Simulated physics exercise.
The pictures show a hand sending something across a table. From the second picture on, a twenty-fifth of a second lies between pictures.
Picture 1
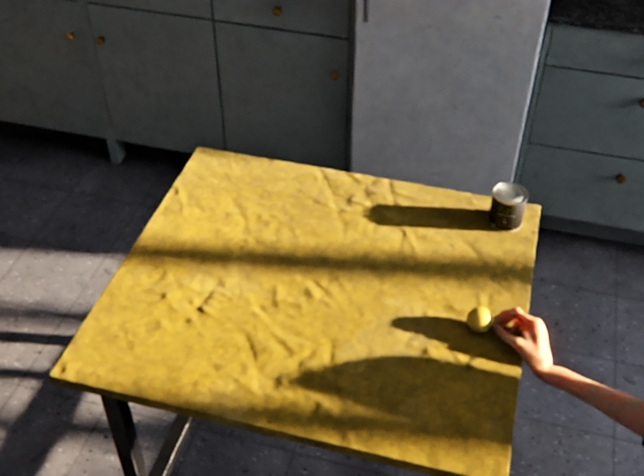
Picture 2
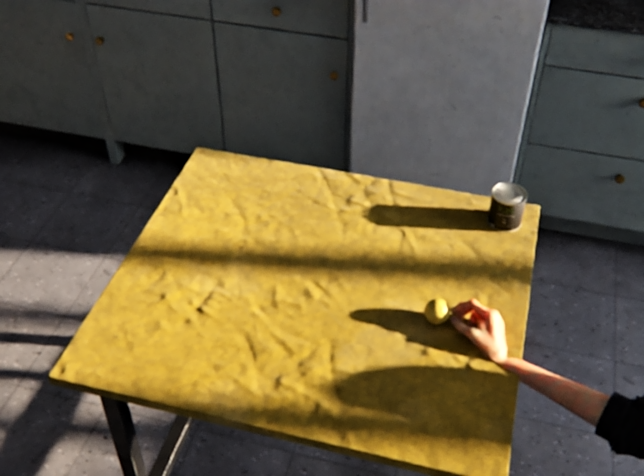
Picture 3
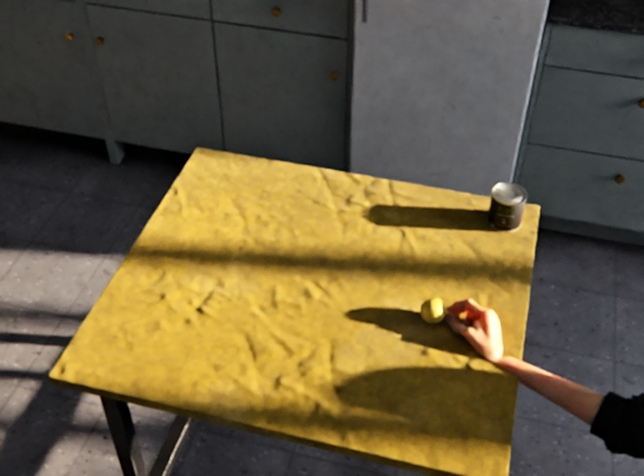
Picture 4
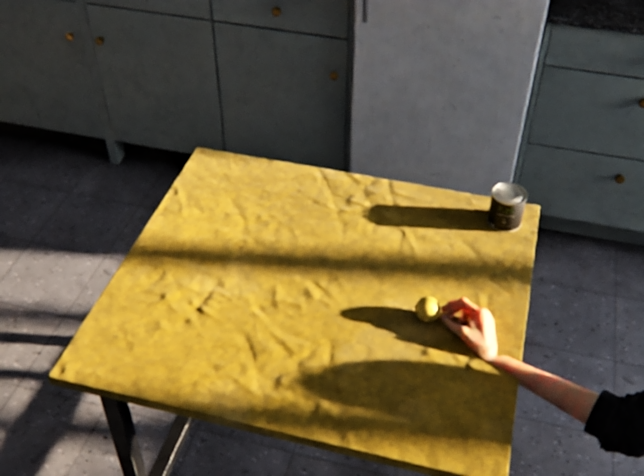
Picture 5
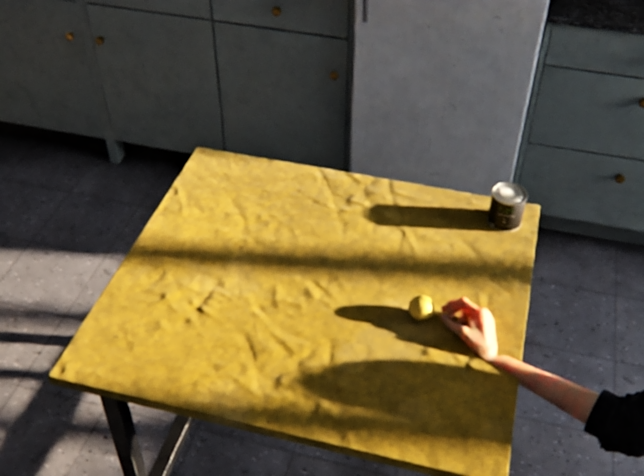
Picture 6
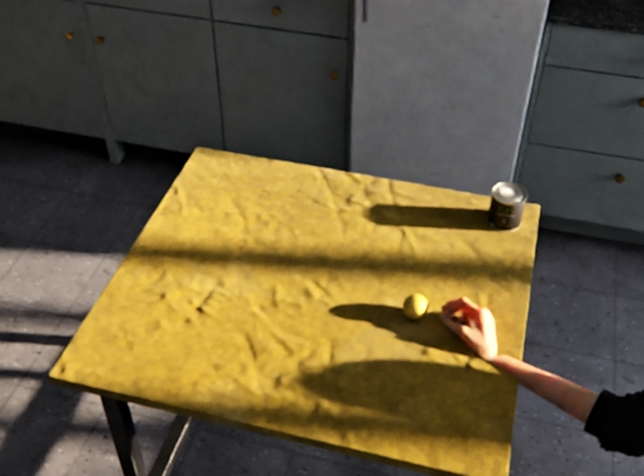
To begin with, a hand at the right side of a yellow-covered table holds a small yellow lemon, with a dark can standing near the far corner. The hand moves the lemon left, then stays nearly still with fingers extended as the lemon rolls slowly a short way farther left, opening a small gap.
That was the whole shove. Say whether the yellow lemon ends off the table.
The yellow lemon stays on the table.
Then, 0.10 s after the last picture, yellow lemon rolled about its own width near (403, 304).
Then, 0.20 s after the last picture, yellow lemon rolled about its own width near (392, 302).
Then, 0.30 s after the last picture, yellow lemon rolled well along near (383, 300).
Then, 0.50 s after the last picture, yellow lemon rolled well along near (372, 298).
At rest, moved from the start, yellow lemon. Seen from the same camera at the end, yellow lemon near (369, 298).
